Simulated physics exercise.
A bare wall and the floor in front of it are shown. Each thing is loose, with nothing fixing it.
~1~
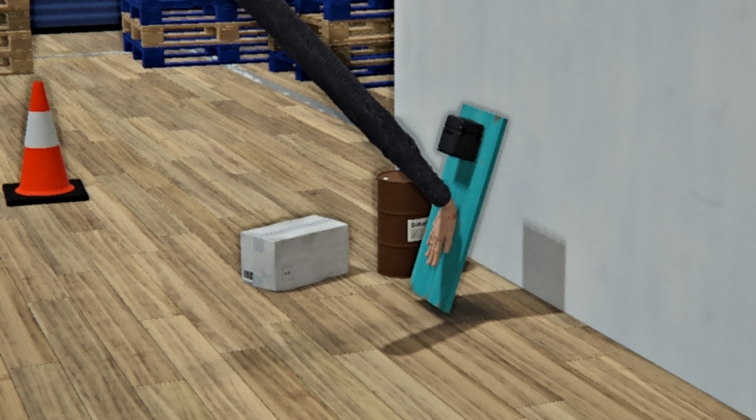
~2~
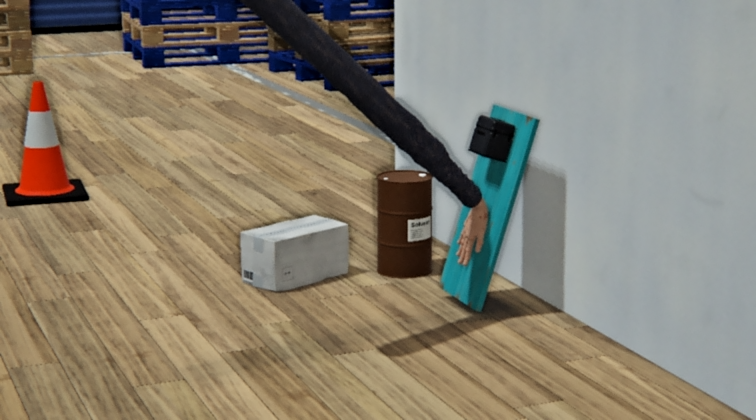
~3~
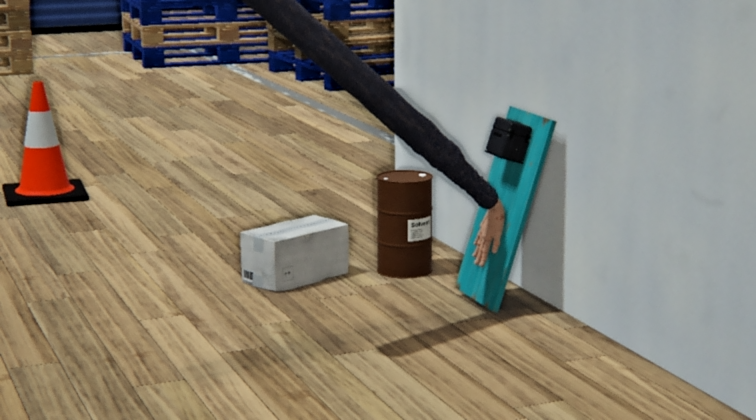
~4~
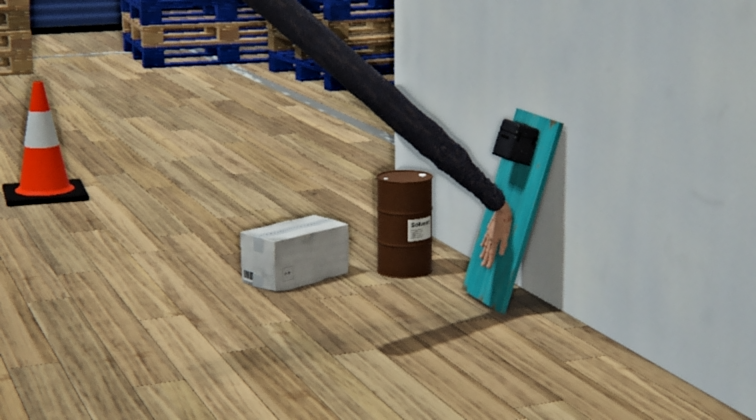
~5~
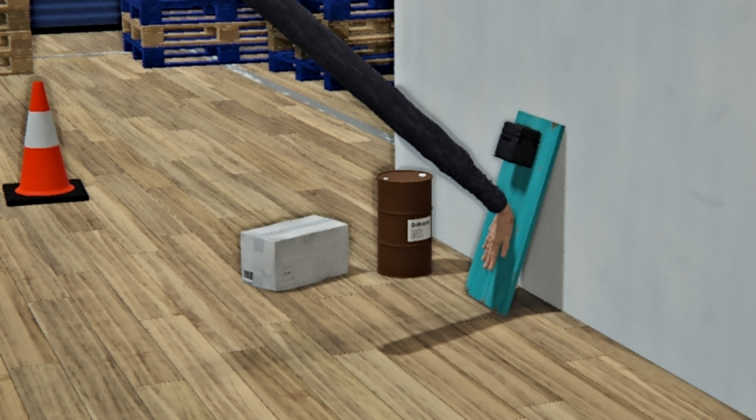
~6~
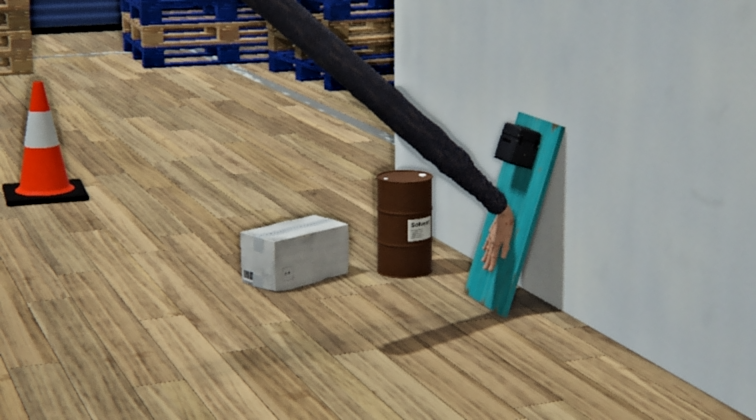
We see a dark-sleeved arm move a tilted turquoise board with a small black box on it rightward, closer to a bare wall, then hold nearly still with the hand against it, beside a motionless brown canister and pale carton.
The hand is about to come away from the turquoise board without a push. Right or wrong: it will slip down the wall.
Wrong.
Then, 0.80 s past the last view, nothing moves.
Then, 1.80 s past the last view, turquoise board resting near (513, 213).
Finally, all 3 still in place. Final places as the last picture's camera would see them, turquoise board near (513, 213). The board stays up.
